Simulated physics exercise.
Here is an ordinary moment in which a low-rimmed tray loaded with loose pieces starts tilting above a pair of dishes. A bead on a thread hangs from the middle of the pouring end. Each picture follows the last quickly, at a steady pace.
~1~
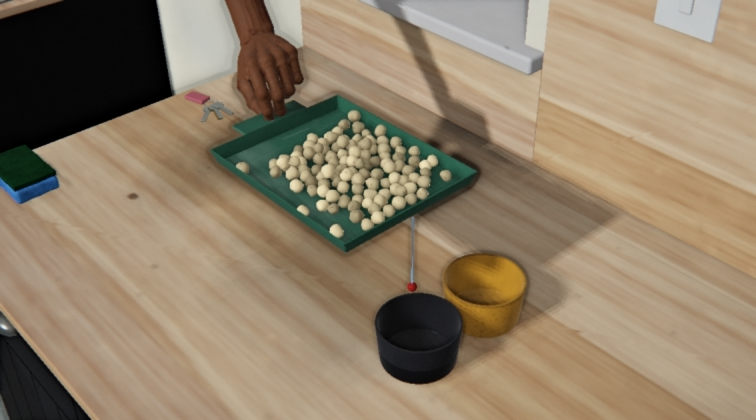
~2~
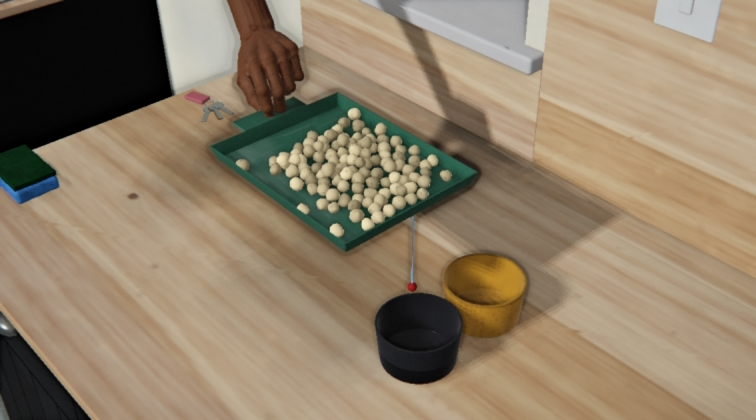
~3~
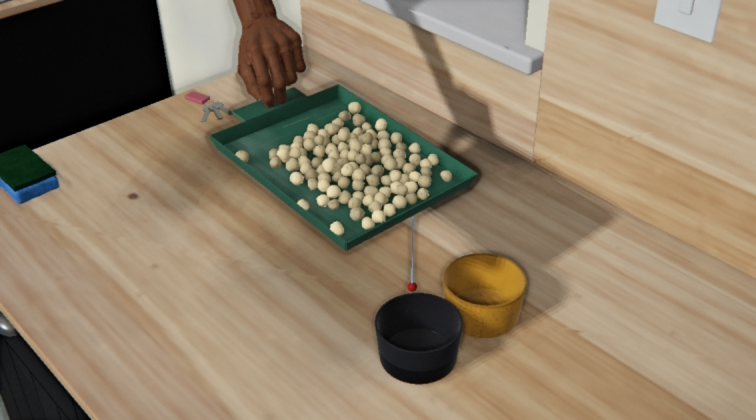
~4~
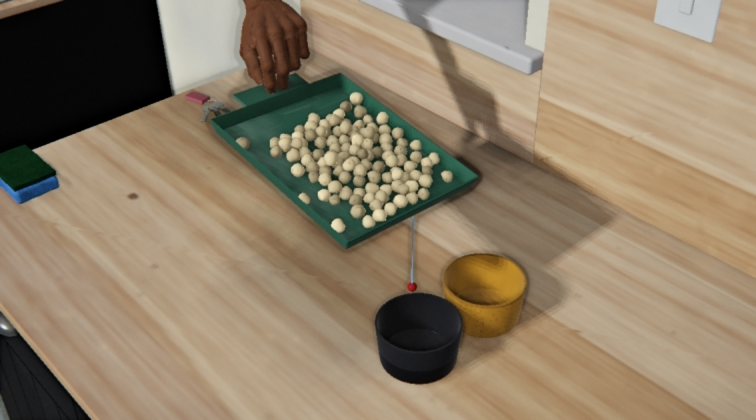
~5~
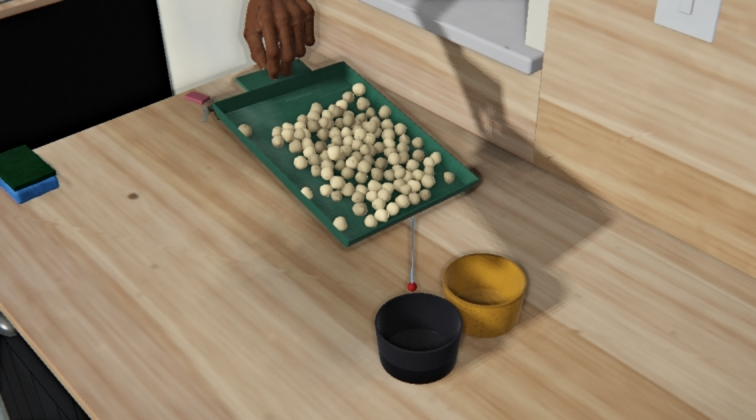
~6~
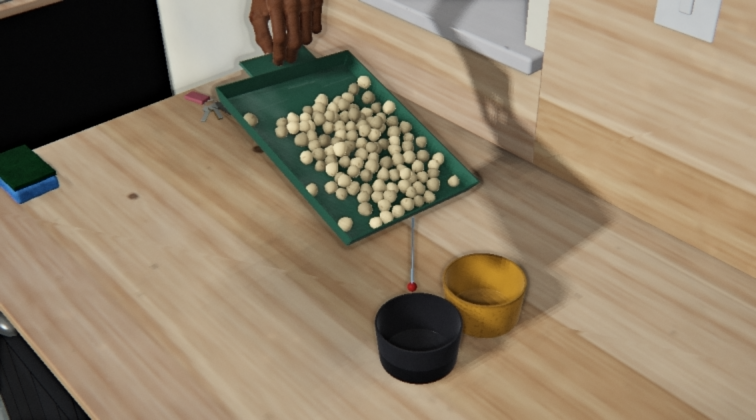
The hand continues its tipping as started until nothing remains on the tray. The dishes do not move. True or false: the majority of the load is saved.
True.
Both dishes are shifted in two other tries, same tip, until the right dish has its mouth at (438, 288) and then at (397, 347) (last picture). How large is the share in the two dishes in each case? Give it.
Approximately 30 percent, followed by approximately 10 percent.
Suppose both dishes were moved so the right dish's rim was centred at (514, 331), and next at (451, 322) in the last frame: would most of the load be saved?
For the earlier try a smaller portion is kept, for the later one a smaller portion.
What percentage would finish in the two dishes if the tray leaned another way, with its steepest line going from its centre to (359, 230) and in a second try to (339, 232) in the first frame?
In turn some 20 and 20 per cent.
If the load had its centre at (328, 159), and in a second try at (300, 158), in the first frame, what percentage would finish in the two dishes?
You'd get near 80 percent first and near 80 percent after that.
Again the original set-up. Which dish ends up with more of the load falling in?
The right-positioned one, it's fuller.
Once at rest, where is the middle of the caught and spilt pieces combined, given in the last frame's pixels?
Somewhere around (482, 312) in the final view.
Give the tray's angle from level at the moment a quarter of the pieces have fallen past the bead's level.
The angle is around 80°.
Soon, tray tipped steeply; most on the tray; a stray few in the left dish; a small part in the right dish; a small part in the air.
A while on, tray tipped past a quarter turn; a stray few on the tray; about a quarter in the left dish; about two thirds in the right dish; a small part outside both; a small part in the air.
Towards the end, tray tipped past a quarter turn; about a quarter in the left dish; about two thirds in the right dish; about a quarter outside both.
Finally, tray tipped past a quarter turn; about a quarter in the left dish; about two thirds in the right dish; about a quarter outside both.
